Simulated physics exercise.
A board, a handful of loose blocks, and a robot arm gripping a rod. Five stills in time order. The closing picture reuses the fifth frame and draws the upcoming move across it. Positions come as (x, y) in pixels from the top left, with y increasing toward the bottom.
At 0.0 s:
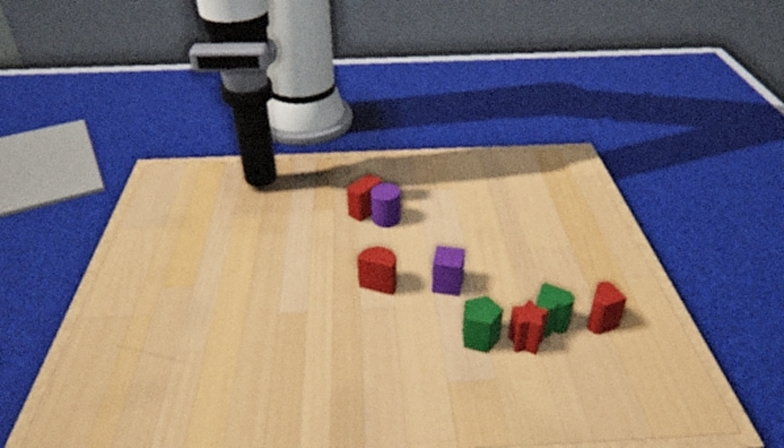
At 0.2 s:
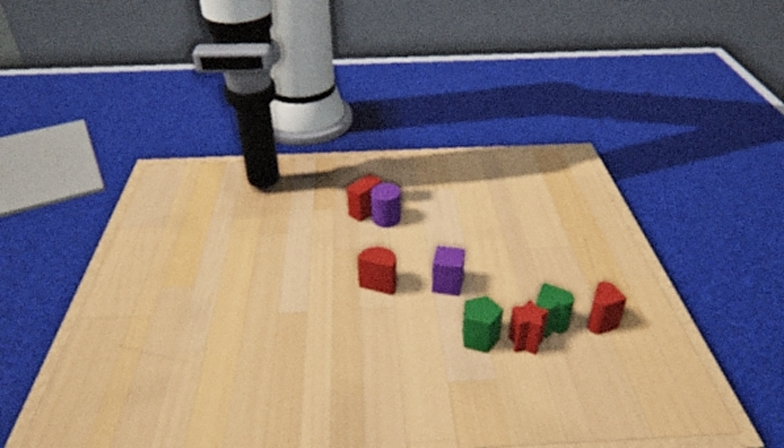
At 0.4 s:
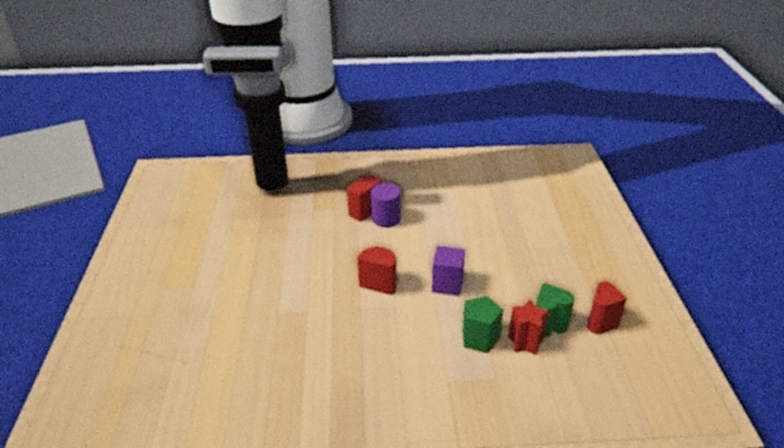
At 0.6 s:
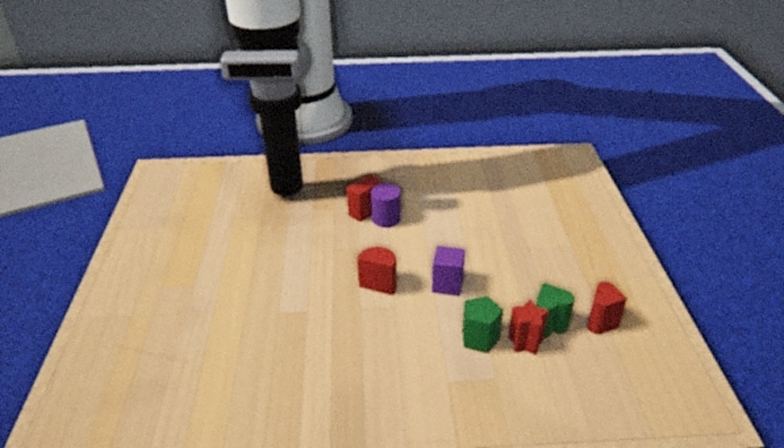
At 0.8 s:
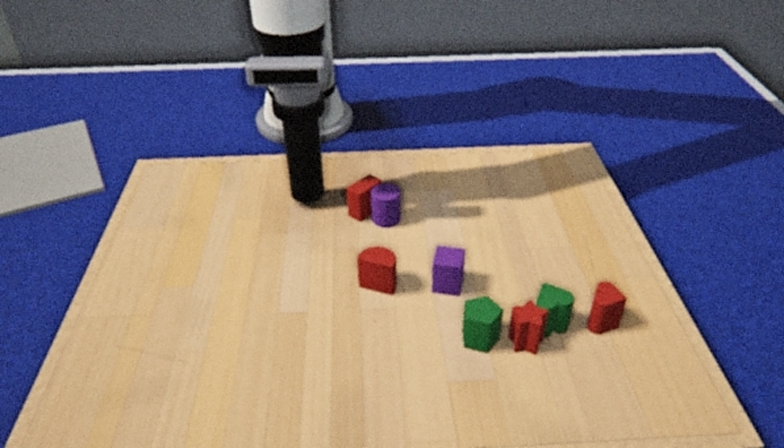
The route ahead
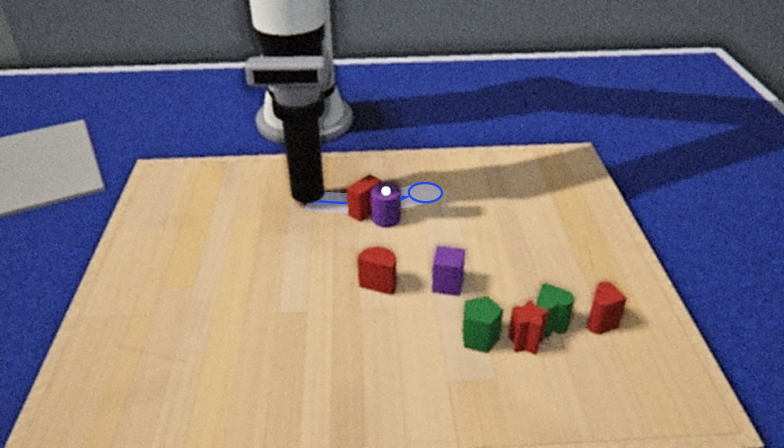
A robot arm holding a dark rod moved slowly to the right along the far side of a wooden board, nearing a red block and a purple cylinder, while all the scattered blocks stayed still.
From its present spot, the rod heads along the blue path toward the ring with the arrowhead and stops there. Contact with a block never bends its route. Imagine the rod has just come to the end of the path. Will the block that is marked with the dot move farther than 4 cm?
I believe not.
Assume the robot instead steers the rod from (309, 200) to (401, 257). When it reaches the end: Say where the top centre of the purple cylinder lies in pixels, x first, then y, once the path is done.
So, by the moment the path ends, you'll find the top centre of the purple cylinder at (405, 191).
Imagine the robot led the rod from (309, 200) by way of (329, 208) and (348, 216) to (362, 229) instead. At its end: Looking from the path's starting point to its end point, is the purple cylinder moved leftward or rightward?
The shift goes left.
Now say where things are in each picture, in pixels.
Rod tip (261, 179); block tops, red rectangle (364, 183); purple cylinder (386, 191), in the first frame.
Rod (264, 180); blocks unchanged, in the second frame.
Rod (273, 183); blocks unchanged, in the third frame.
Rod (287, 188); blocks unchanged, in the fourth frame.
Rod (308, 195); red rectangle (364, 183); purple cylinder (386, 191), in the fifth frame.
Path on the board, from (309, 200) via (348, 203) and (388, 200), ending at (425, 192); the dot is on the purple cylinder.
What follows on the original path. One third of the way, rod (348, 197); red rectangle (368, 184).
Two thirds of the way, rod (389, 194); red rectangle (396, 187), turned 25° clockwise; purple cylinder (408, 200).
At the end, rod (426, 187); red rectangle (396, 187), turned 30° clockwise; purple cylinder (408, 200).
